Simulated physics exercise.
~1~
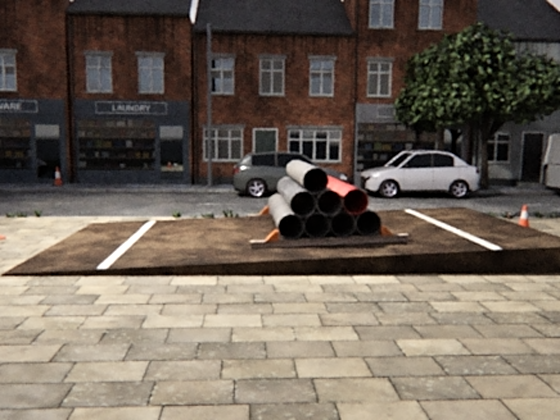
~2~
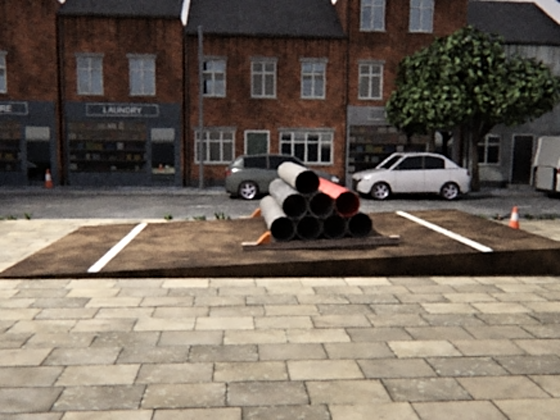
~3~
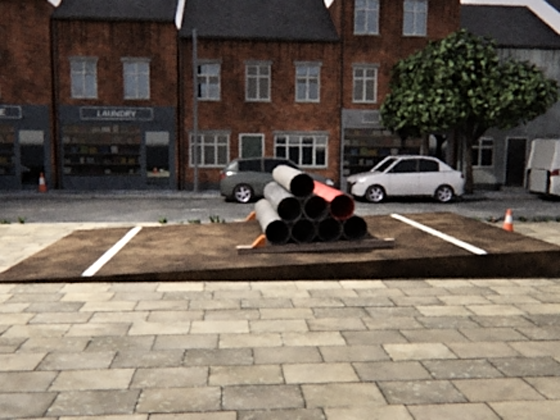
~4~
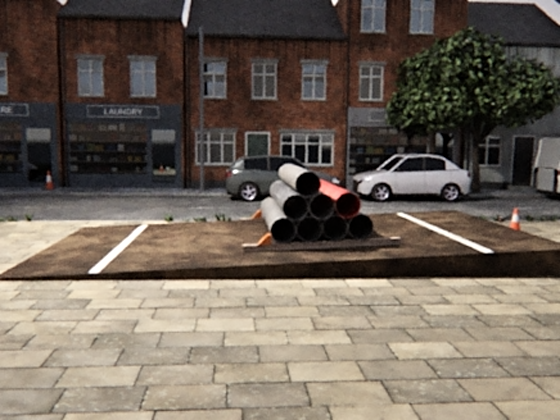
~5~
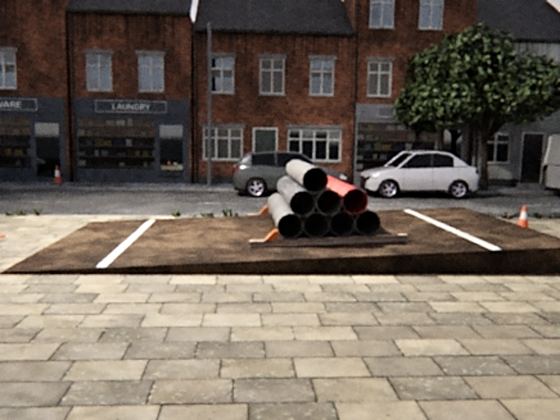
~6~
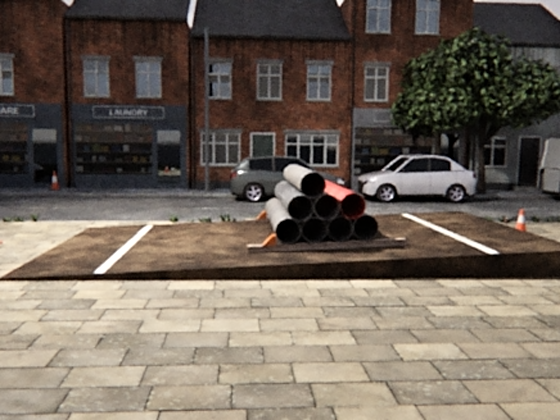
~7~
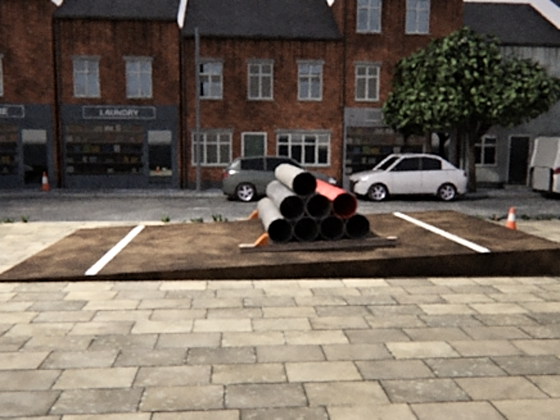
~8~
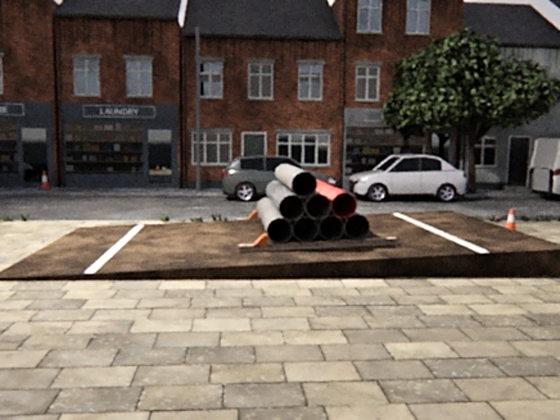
A stack of dark pipes with one red pipe rests still on a sloping dirt pad.
